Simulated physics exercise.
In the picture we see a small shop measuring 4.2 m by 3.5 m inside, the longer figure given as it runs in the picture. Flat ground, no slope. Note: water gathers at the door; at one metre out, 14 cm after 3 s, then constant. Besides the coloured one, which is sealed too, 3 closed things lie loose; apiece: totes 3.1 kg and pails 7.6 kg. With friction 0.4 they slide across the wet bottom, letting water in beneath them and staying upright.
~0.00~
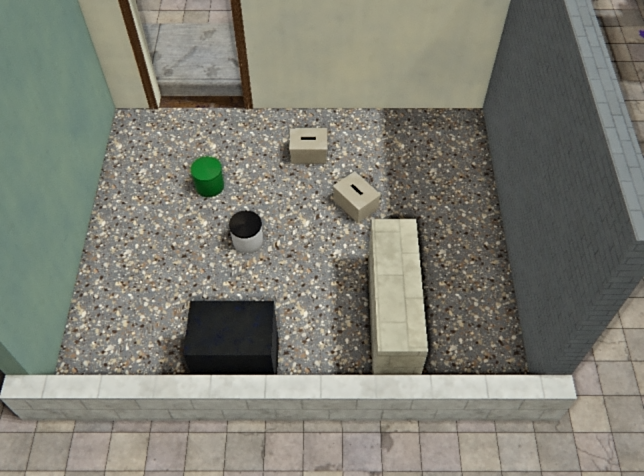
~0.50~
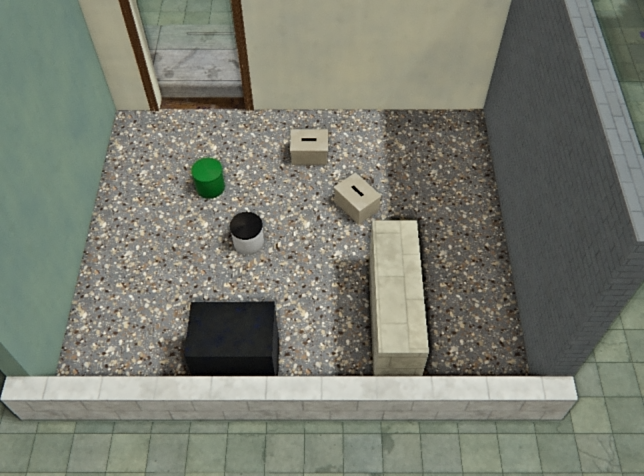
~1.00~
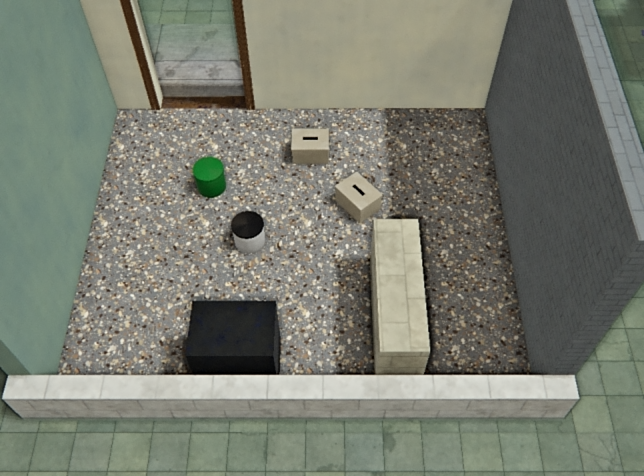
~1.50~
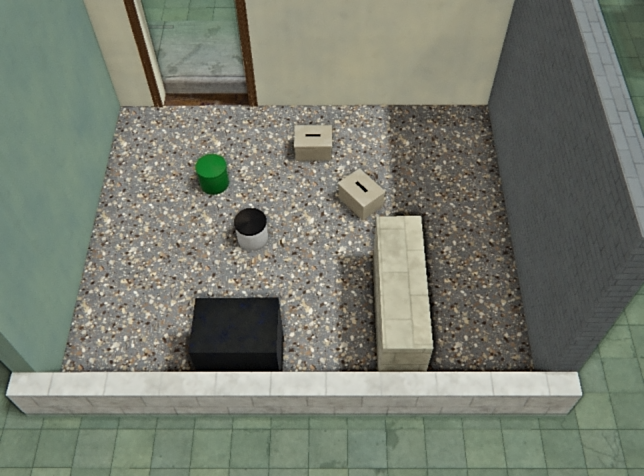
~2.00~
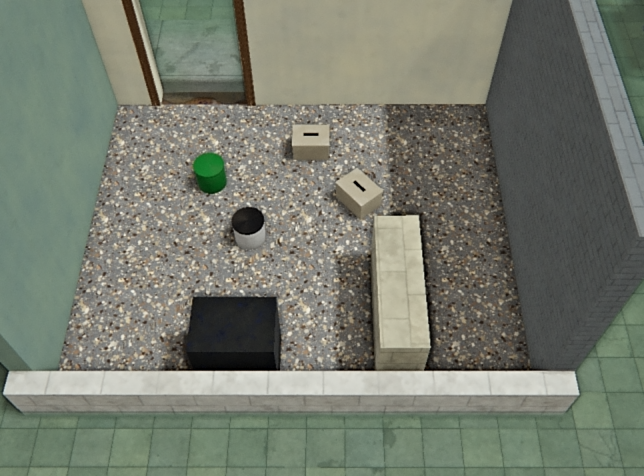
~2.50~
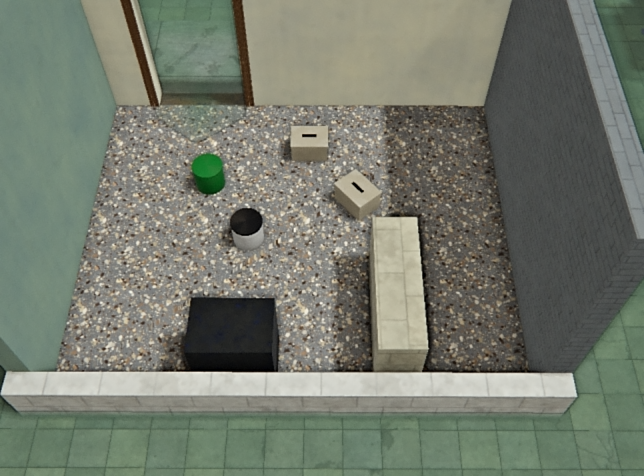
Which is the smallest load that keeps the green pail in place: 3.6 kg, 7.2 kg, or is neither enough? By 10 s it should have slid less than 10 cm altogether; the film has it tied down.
Neither one works.
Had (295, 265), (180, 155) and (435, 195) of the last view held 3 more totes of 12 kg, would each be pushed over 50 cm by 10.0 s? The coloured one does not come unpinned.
Spot one stays inside, spot two crosses the limit, spot three stays inside.
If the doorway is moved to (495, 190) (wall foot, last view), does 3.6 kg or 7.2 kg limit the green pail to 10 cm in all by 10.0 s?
Answer: Only the upper mass works.
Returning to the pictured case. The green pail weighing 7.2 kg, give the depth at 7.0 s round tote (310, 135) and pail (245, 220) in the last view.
Depths: Near 1 cm, then near 2 cm.
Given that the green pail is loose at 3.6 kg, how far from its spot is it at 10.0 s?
Around 200 centimetres out of place.
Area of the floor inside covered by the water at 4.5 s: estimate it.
Around 5.0 m2 of it.
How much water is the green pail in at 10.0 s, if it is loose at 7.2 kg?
Roughly 5 cm.
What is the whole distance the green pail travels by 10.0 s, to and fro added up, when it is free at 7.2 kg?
I'd say close to 20 cm in total.
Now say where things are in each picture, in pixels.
In the first picture, the green pail at (206, 168) rests on the ground; water covers 0.0 m2; 0 of 4 have shifted.
In the second picture, the green pail at (207, 170) rests on the ground; water covers 0.0 m2; 0 of 4 have shifted.
In the third picture, the green pail at (208, 169) rests on the ground; water covers 0.0 m2; 0 of 4 have shifted.
In the fourth picture, the green pail at (211, 166) rests on the ground; water covers 0.0 m2; 0 of 4 have shifted.
In the fifth picture, the green pail at (208, 165) rests on the ground; 0.0 m2 under water; 0 of 4 have shifted.
In the sixth picture, the green pail at (207, 165), on the bottom; 0.3 m2 under water; 0 of 4 have shifted.
After 3.5 s the green pail would be 6 cm from its start with 3.6 kg and 0 cm from its start with 7.2 kg; 3 cm of water round it then.
After 4.5 s the green pail would be 59 cm from its start with 3.6 kg and 14 cm from its start with 7.2 kg; 4 cm of water round it then.
After 7.0 s the green pail would be 147 cm from its start with 3.6 kg and 24 cm from its start with 7.2 kg; 4 cm of water round it then.
After 10.0 s the green pail would be 183 cm from its start with 3.6 kg and 24 cm from its start with 7.2 kg; 5 cm of water round it then.
